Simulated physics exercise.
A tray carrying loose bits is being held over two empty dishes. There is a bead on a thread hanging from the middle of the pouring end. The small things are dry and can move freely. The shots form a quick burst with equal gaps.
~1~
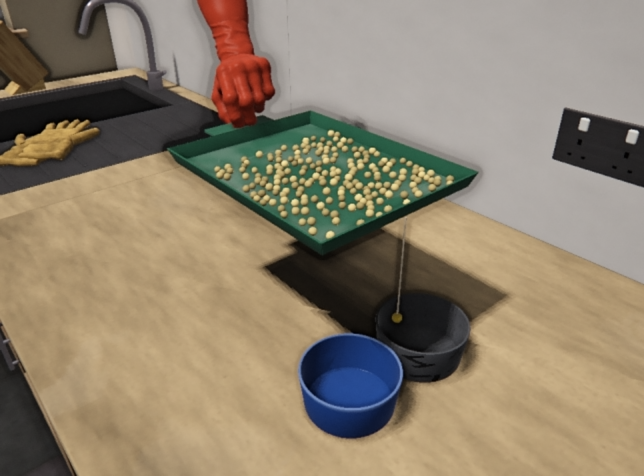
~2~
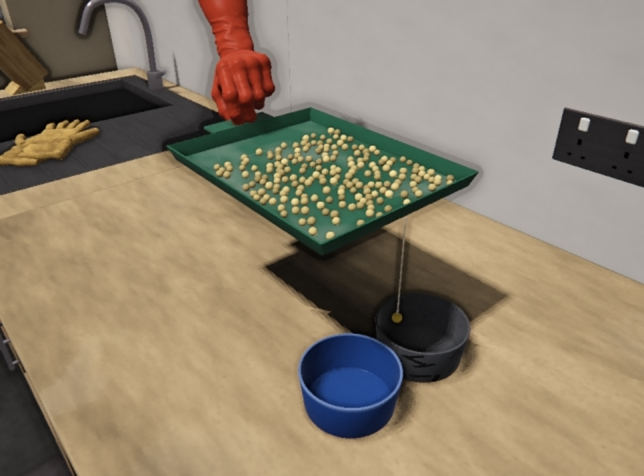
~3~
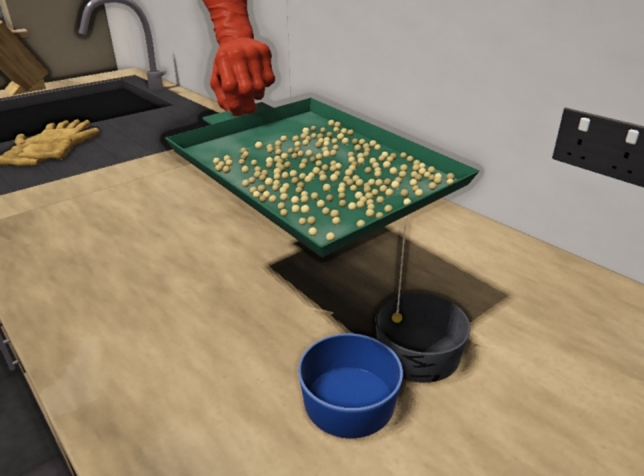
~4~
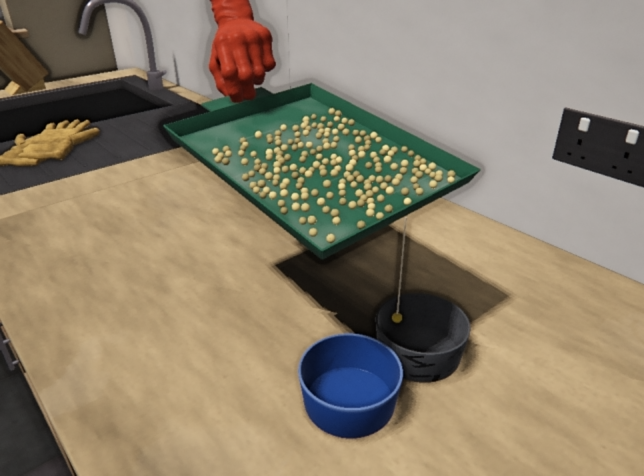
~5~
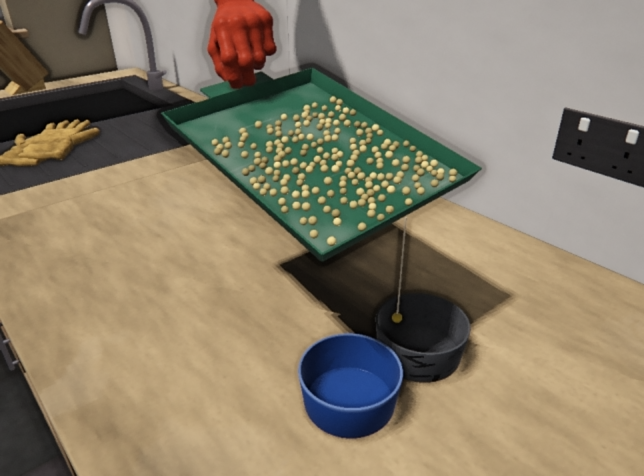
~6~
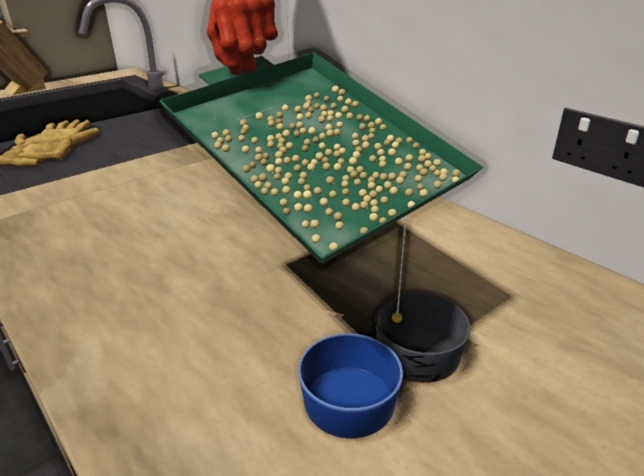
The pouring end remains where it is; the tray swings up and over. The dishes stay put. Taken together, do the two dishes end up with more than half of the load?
Yes.
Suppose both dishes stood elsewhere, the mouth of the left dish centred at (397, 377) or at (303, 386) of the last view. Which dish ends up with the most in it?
First the left-hand dish, then the left dish.
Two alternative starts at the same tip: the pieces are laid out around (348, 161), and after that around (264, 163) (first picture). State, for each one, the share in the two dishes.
The first start gives 80 percent and the second 70 percent.
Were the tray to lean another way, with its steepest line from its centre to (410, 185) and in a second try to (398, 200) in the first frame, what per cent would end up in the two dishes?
10 per cent, then 40 per cent.
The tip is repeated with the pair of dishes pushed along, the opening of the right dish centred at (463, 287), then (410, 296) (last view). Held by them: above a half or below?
Taking the places in turn, it's shy of half and then shy of half.
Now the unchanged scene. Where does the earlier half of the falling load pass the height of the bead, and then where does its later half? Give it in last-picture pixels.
(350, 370) for the early half, (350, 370) for the late half.
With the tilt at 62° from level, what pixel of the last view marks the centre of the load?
Roughly at (358, 238).
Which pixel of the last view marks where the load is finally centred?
Close to (353, 402), more or less.
Shortly afterwards, tray tipped steeply; the bulk on the tray; a little in the left dish; only a few outside both; a little in the air.
Next, tray tipped past a quarter turn; the bulk in the left dish; only a few in the right dish; near a quarter outside both; only a few in the air.
Some moments later, tray tipped past a quarter turn; the bulk in the left dish; only a few in the right dish; near a quarter outside both.
In the end, tray tipped past a quarter turn; the bulk in the left dish; only a few in the right dish; near a quarter outside both.
